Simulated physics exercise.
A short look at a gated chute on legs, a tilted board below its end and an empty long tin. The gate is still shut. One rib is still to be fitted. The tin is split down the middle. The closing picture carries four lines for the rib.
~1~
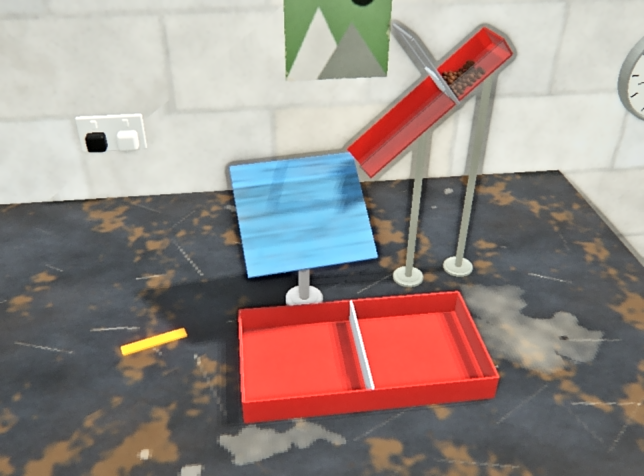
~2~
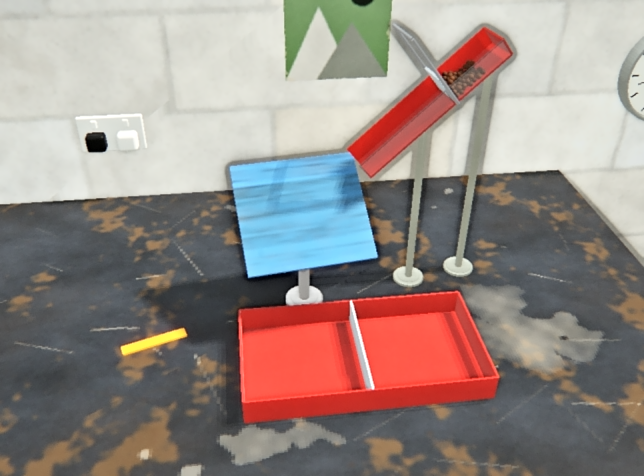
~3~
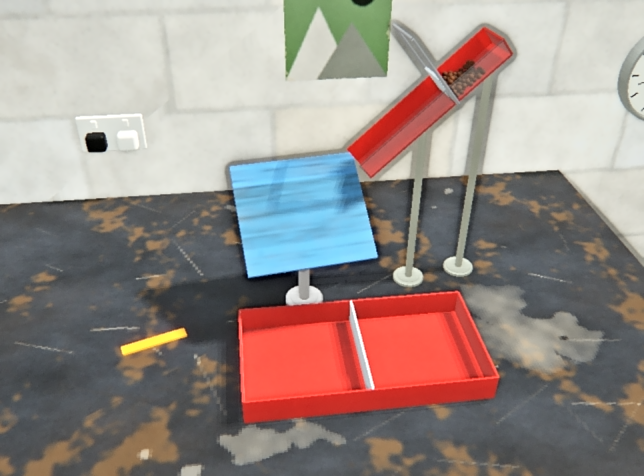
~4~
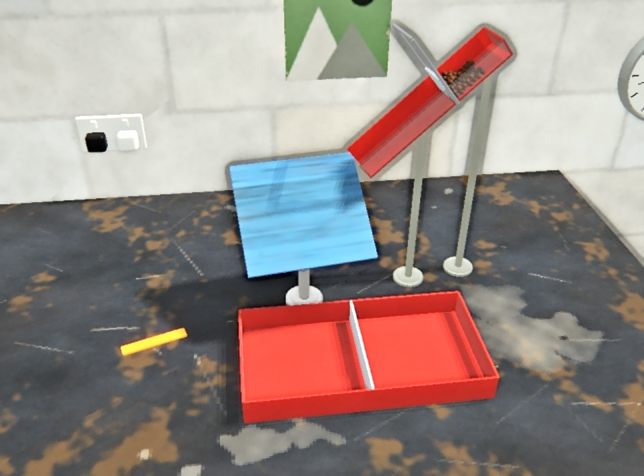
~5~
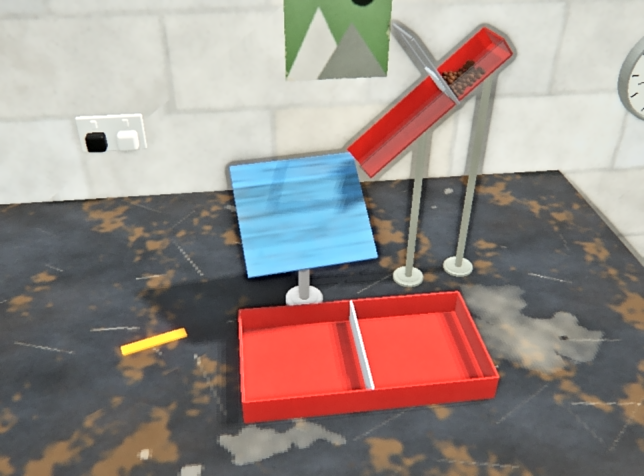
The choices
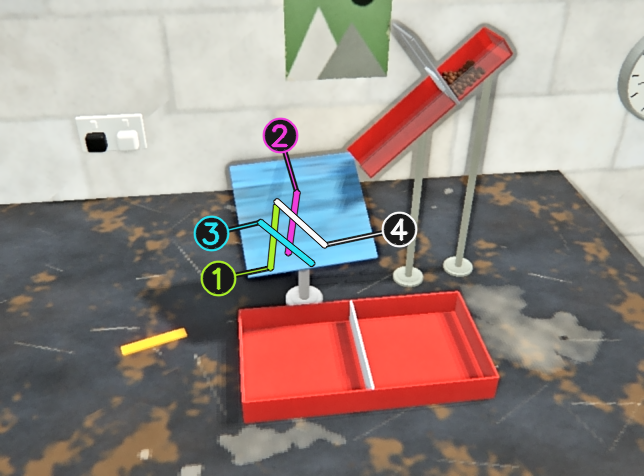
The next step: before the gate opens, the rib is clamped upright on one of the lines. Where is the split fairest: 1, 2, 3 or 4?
The answer is line 4.
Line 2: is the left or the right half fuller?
Left.
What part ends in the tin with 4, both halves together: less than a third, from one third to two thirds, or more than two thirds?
It is more than two thirds.
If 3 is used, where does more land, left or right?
Left.
On the marked copy, line 1 from (276, 206) to (270, 267); line 2 from (296, 192) to (288, 252); line 3 from (260, 222) to (311, 263); line 4 from (277, 201) to (324, 244).
For line 1, of what is caught, the whole lot in the left half, none at all in the right.
For line 2, of what is caught, the whole lot in the left half, none at all in the right.
For line 3, of what is caught, all but a few in the left half, only a few in the right.
For line 4, of what is caught, close to half in the left half, close to half in the right.
